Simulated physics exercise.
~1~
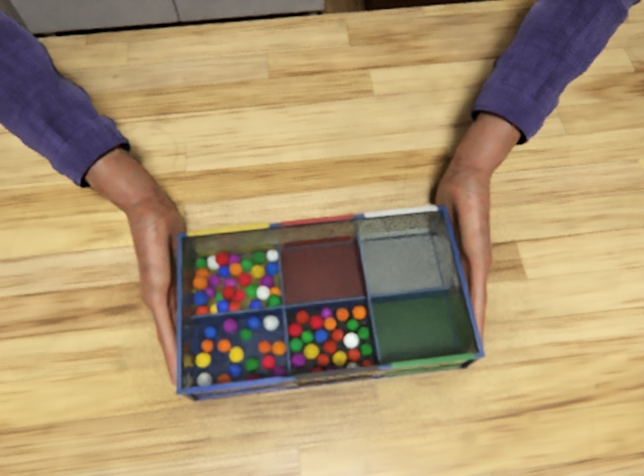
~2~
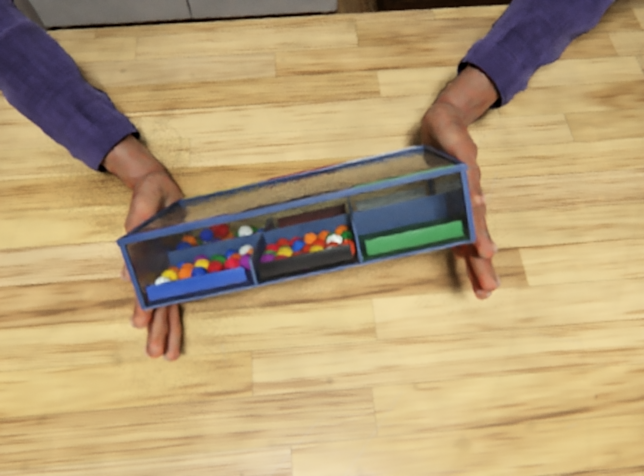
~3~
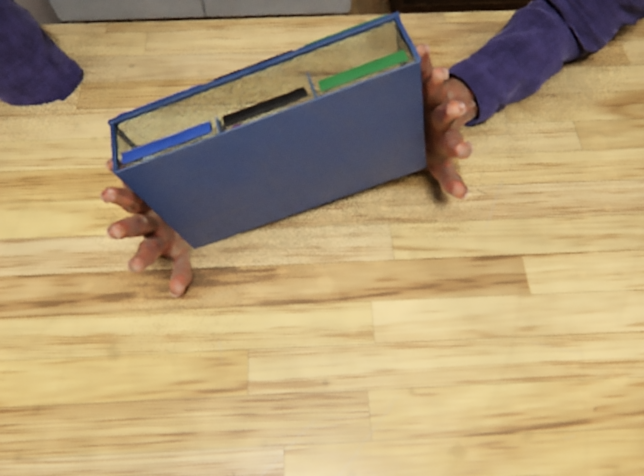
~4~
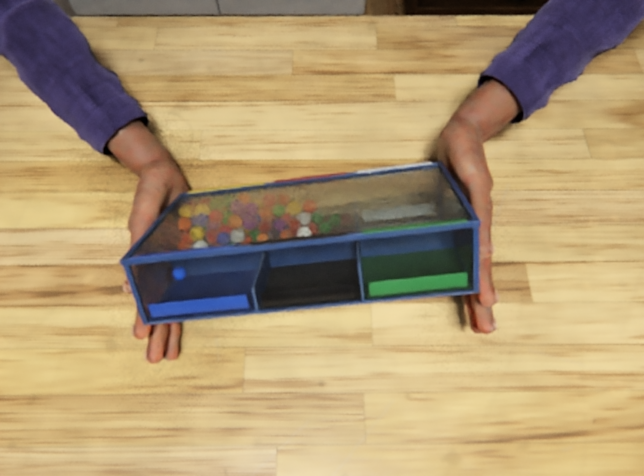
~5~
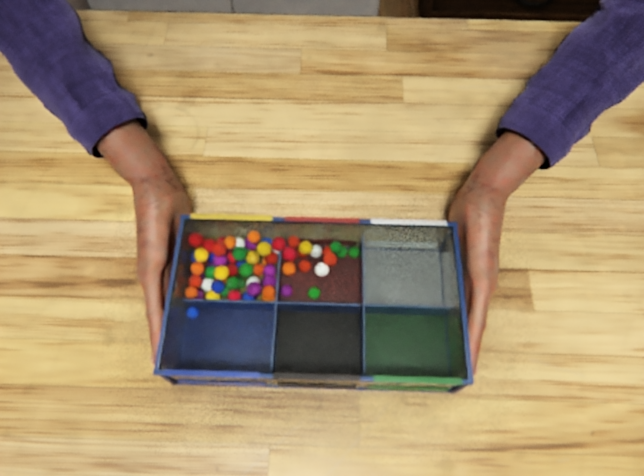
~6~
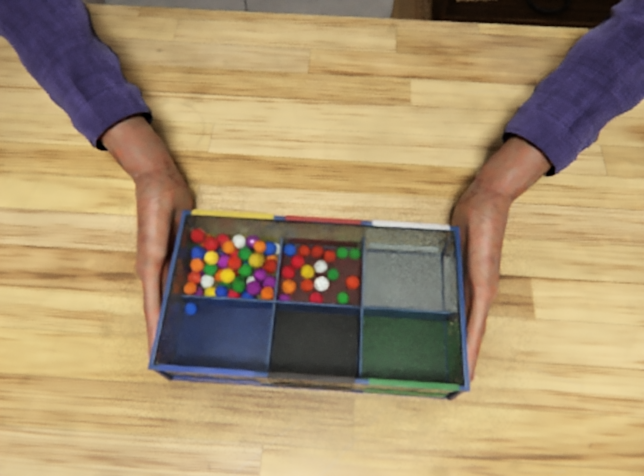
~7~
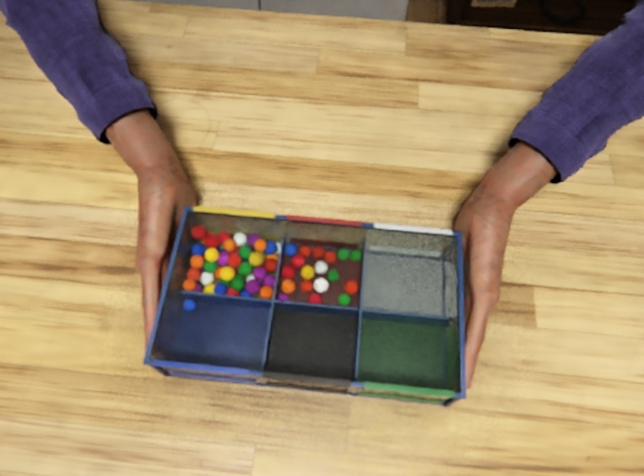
A clear-lidded box of colorful little balls was tipped up onto its edge by two hands and then laid flat again, leaving most balls in the yellow section, a smaller group in the red one, and a lone blue ball in the blue section.
